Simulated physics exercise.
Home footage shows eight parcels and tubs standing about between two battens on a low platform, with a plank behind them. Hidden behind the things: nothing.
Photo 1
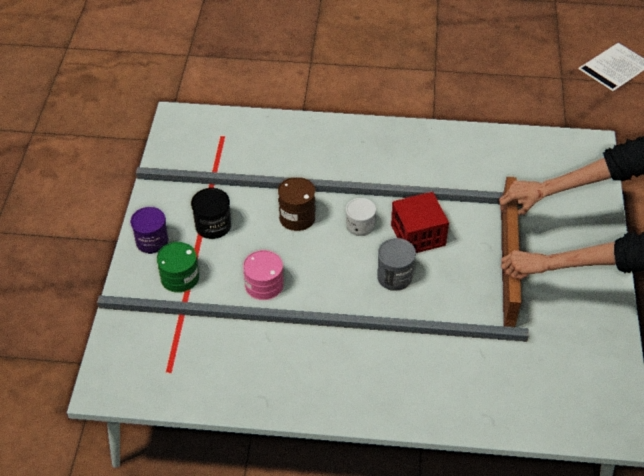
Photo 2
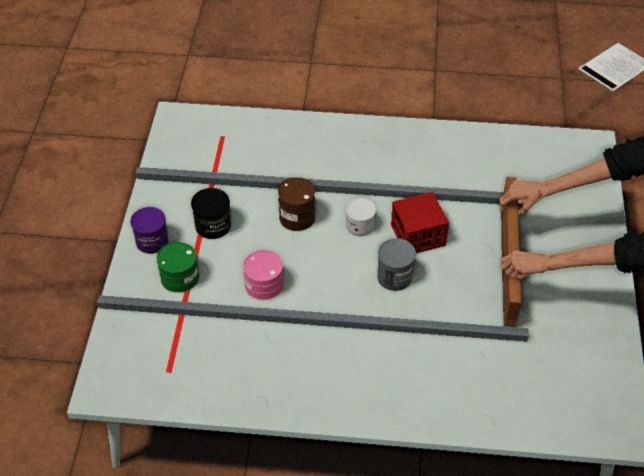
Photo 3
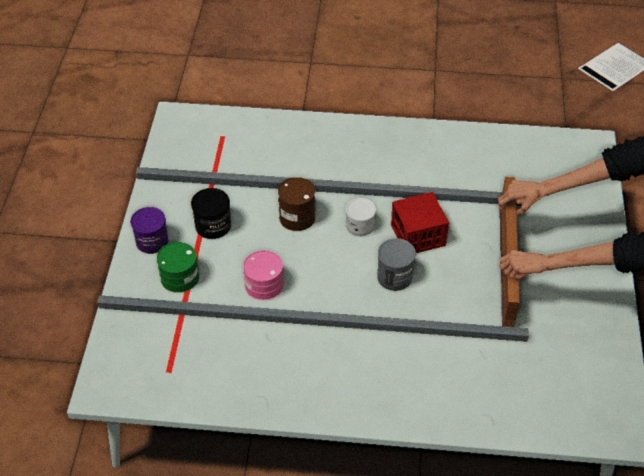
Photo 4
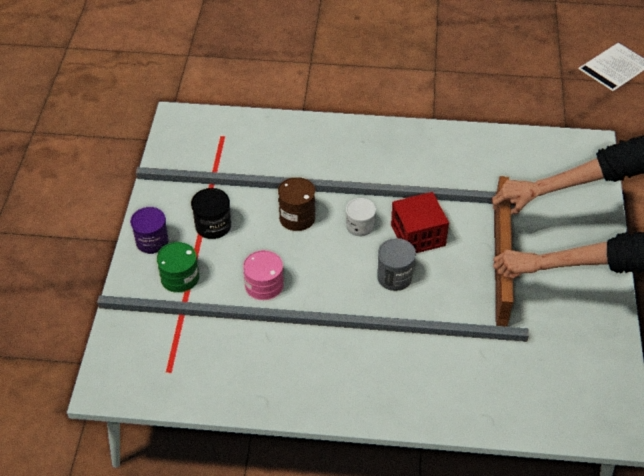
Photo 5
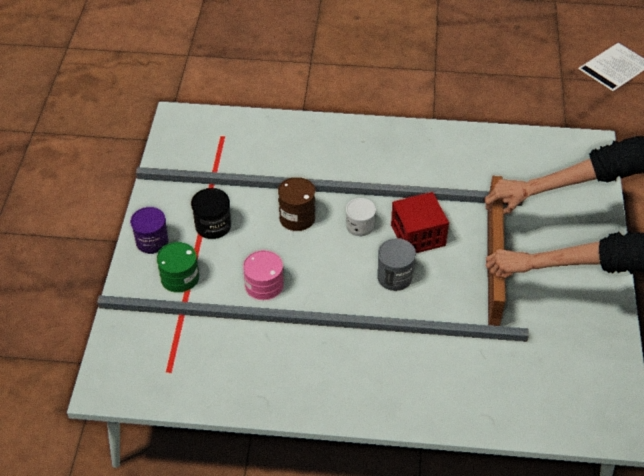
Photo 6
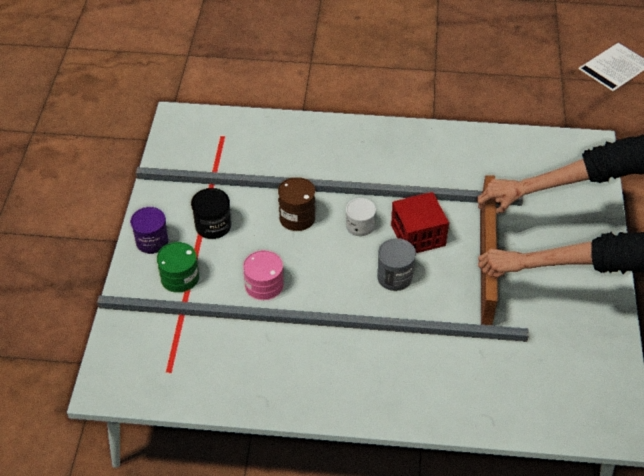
At the start, seven coloured pails and a red crate stand between two grey rails on a pale table, with a red line crossing at the left. Two hands grip a wooden plank at the right and slide it slightly leftward, while the pails and crate stay still, untouched.
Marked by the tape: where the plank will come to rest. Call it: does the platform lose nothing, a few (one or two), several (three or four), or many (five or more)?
It loses a few, one or two.
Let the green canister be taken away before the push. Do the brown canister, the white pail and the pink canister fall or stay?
Well, the brown canister drops down, the white pail is safe, and last of the three, the pink canister is safe.
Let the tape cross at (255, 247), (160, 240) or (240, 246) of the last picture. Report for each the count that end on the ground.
Tallies in the order asked: 0, 5, 0.
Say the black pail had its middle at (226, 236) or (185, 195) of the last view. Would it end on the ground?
In that order, it remains up; comes down.
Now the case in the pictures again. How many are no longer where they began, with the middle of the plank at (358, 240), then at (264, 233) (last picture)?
4 by the first point, 6 by the second.
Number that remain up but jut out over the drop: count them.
Count of overhanging things: 0.
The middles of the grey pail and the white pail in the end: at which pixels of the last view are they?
I'd put one at around (176, 244) and the other at around (149, 200).
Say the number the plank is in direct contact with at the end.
Number in contact with it: 3.
Early on, none off yet; purple pail at rest near (150, 231); green canister at rest near (178, 267); black pail at rest near (212, 214).
Finally, the number that fall off is one or two; lost, brown canister and purple pail.
